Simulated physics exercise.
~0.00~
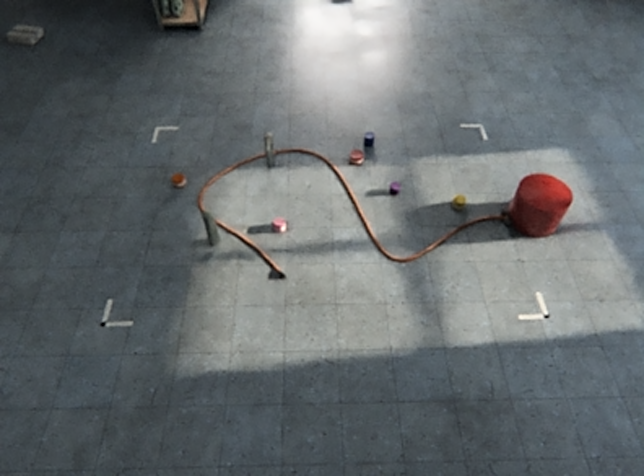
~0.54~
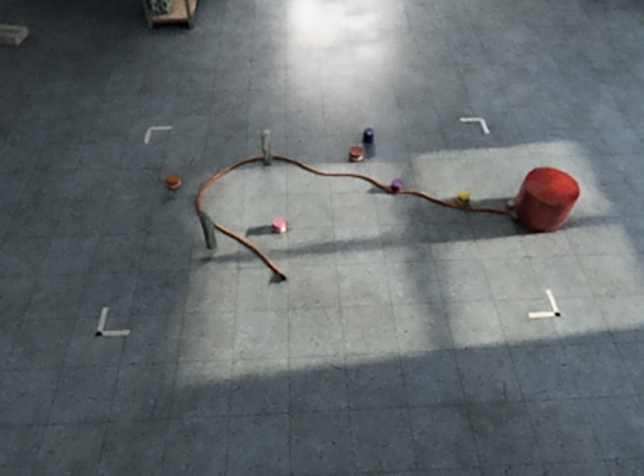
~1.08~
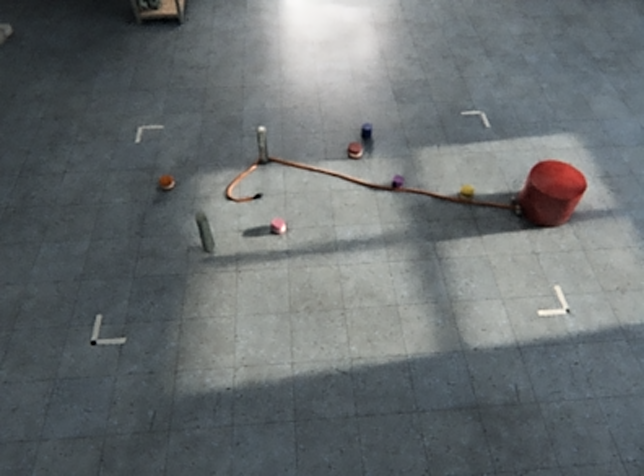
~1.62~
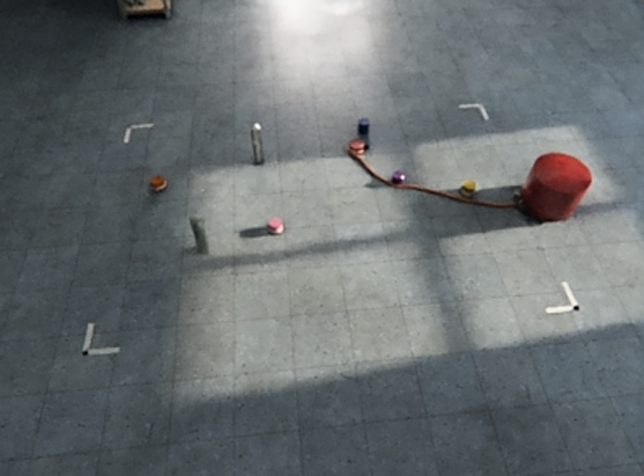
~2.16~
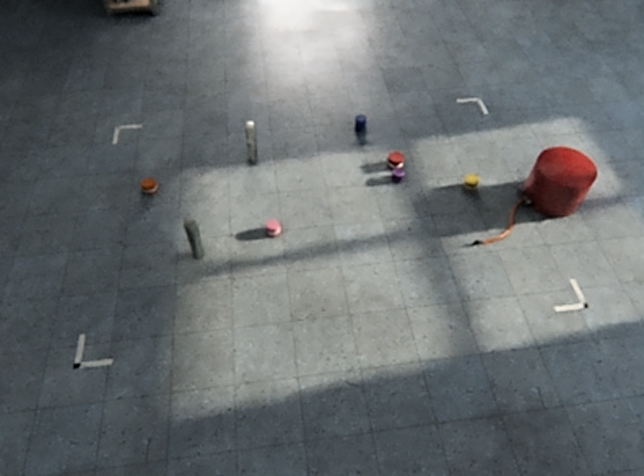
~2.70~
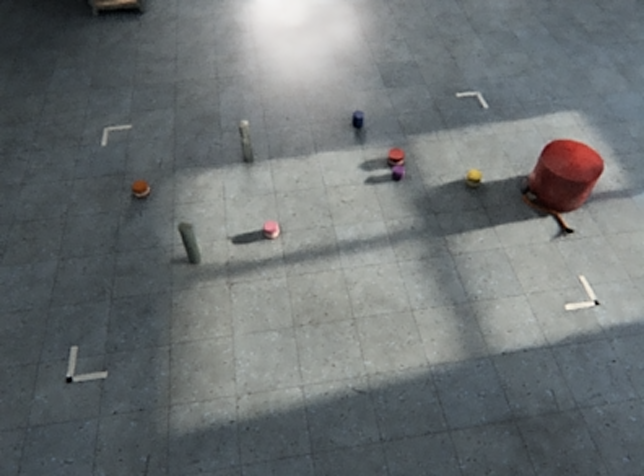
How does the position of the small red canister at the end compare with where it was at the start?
It starts just in front of the blue tub and ends farther to the right, close behind the purple tub.
